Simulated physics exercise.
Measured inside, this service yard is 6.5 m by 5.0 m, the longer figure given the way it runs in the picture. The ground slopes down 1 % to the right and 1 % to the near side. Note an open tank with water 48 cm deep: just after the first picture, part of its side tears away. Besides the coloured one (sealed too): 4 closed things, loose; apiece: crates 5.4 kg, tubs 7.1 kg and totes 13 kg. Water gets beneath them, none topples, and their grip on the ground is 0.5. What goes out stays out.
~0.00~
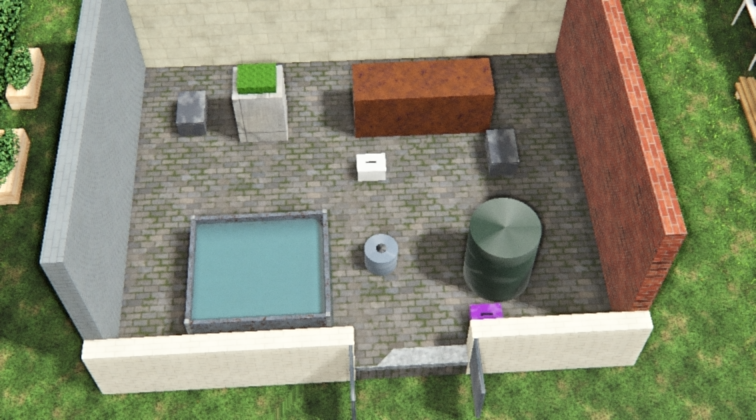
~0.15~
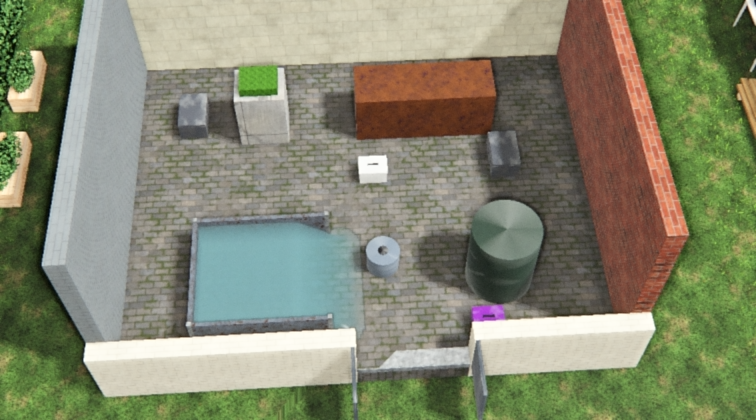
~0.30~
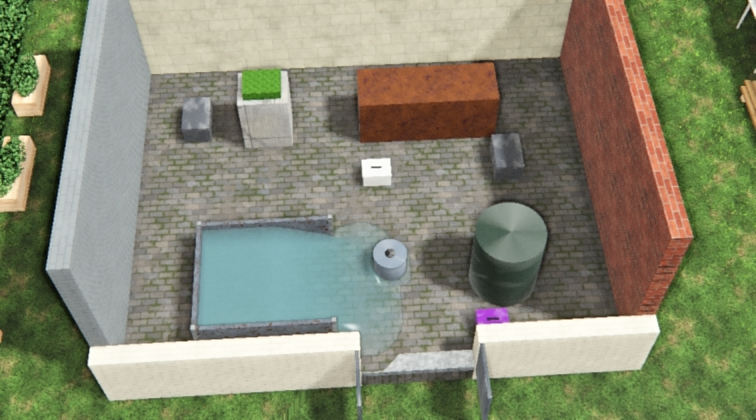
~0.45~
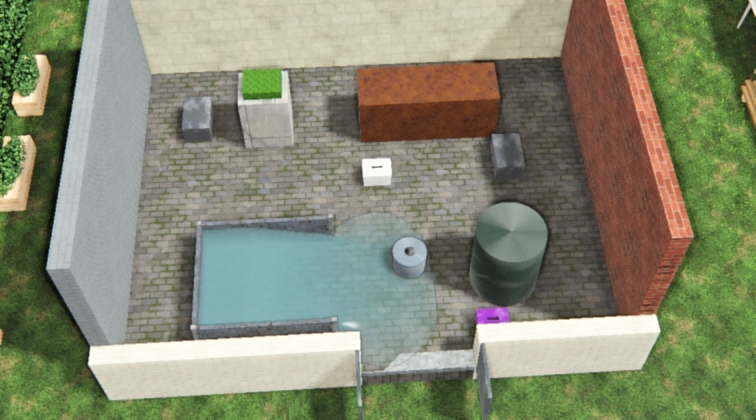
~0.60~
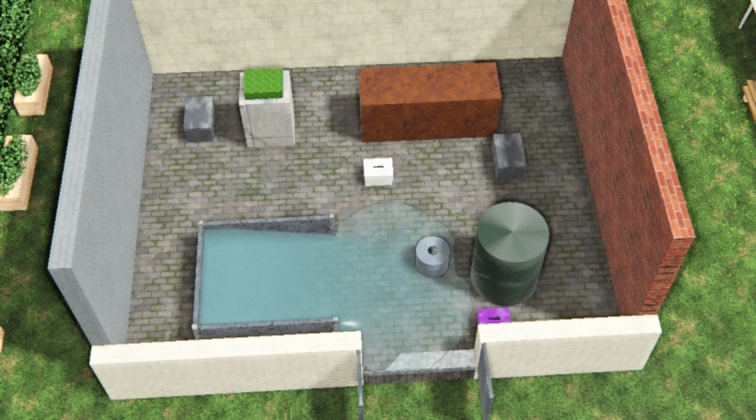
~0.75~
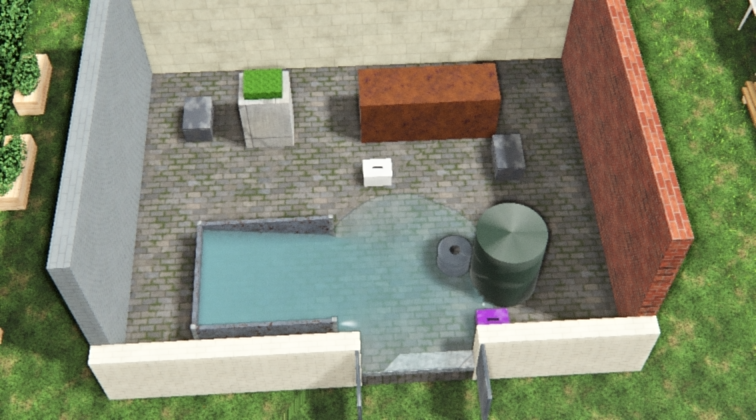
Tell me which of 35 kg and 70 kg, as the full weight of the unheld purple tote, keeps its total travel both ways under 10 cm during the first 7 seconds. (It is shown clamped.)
Only 70 kg does.
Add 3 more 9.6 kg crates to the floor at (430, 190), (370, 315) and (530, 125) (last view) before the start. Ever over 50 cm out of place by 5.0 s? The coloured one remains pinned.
Beyond it, beyond it, beyond it.
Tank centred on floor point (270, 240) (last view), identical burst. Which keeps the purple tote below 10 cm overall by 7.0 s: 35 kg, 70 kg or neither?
Then, in short, the light one works.
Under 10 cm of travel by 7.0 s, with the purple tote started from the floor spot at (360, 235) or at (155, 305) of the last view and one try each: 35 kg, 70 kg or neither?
Taking the two tries in order, even the light one works and even the light one works.
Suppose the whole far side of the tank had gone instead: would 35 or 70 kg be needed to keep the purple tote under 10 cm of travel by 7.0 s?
The lighter one.
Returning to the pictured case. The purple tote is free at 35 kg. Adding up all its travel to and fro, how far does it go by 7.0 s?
I'd say roughly 100 centimetres in all.
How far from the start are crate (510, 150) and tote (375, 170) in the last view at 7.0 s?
Net shift, one by one: 350 cm / 0 cm.
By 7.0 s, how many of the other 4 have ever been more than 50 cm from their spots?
That comes to 2.
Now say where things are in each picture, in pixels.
The purple tote at (487, 314), on the bottom; water covers 2.5 m2; 0 of 5 have shifted, in the first frame.
The purple tote at (489, 316) rests on the ground; water covers 3.3 m2; 0 of 5 have shifted, in the second frame.
The purple tote at (493, 319), on the bottom; water covers 4.0 m2; 0 of 5 have shifted, in the third frame.
The purple tote at (493, 319) rests on the ground; 5.0 m2 under water; 1 of 5 have shifted, in the fourth frame.
The purple tote at (494, 319), on the bottom; 6.2 m2 under water; 1 of 5 have shifted, in the fifth frame.
The purple tote at (493, 319) rests on the ground; 7.2 m2 under water; 1 of 5 have shifted, in the sixth frame.
After 1.4 s the purple tote would be 6 cm from its start with 35 kg and 0 cm from its start with 70 kg; 15 cm of water round it then.
After 3.1 s the purple tote would be 87 cm from its start with 35 kg and 0 cm from its start with 70 kg; 11 cm of water round it then.
After 4.9 s the purple tote would be 87 cm from its start with 35 kg and 0 cm from its start with 70 kg; 5 cm of water round it then.
After 7.0 s the purple tote would be 87 cm from its start with 35 kg and 0 cm from its start with 70 kg; 4 cm of water round it then.
